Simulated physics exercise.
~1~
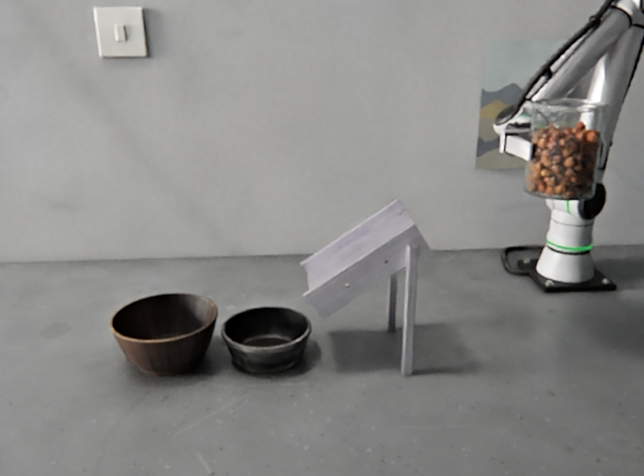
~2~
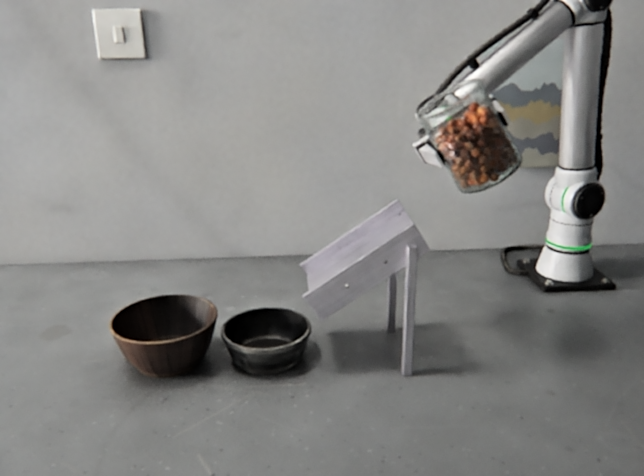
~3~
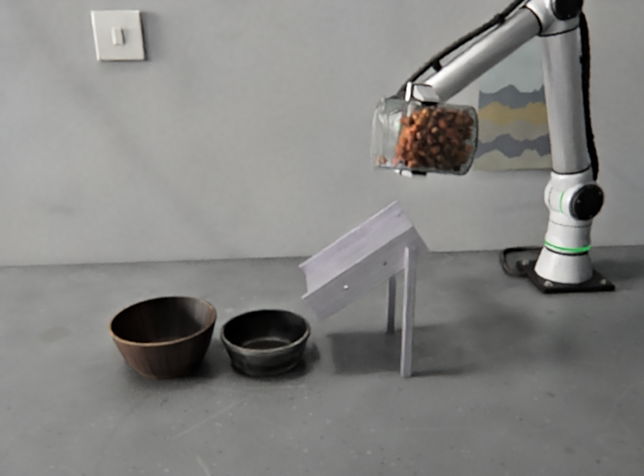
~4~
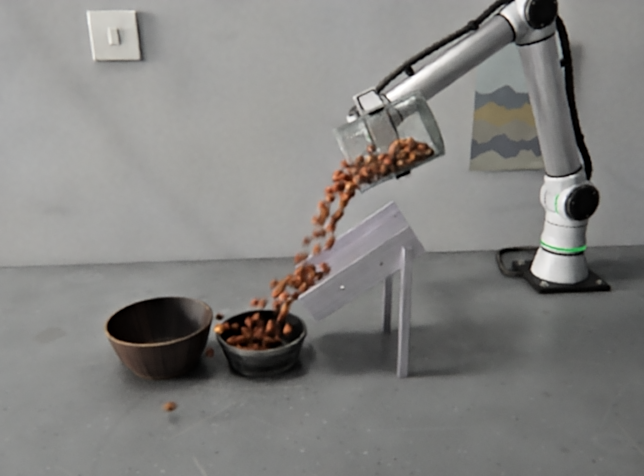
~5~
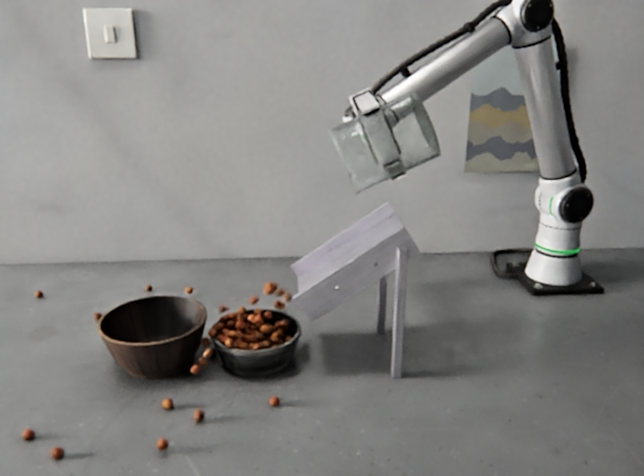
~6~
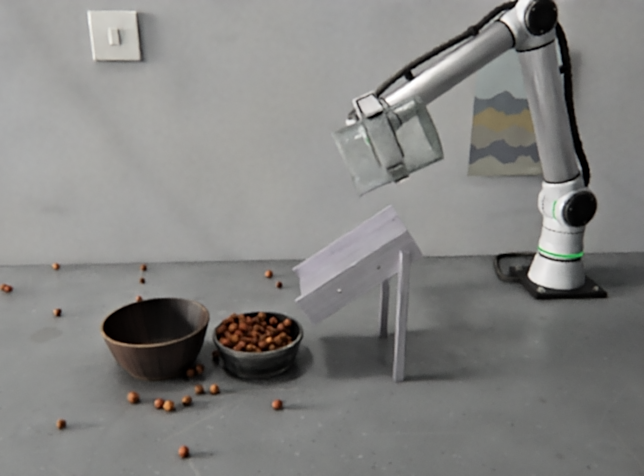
Robot arm tipping a glass jar of hazelnuts down a chute, mostly filling the nearer bowl while some scatter across the table.
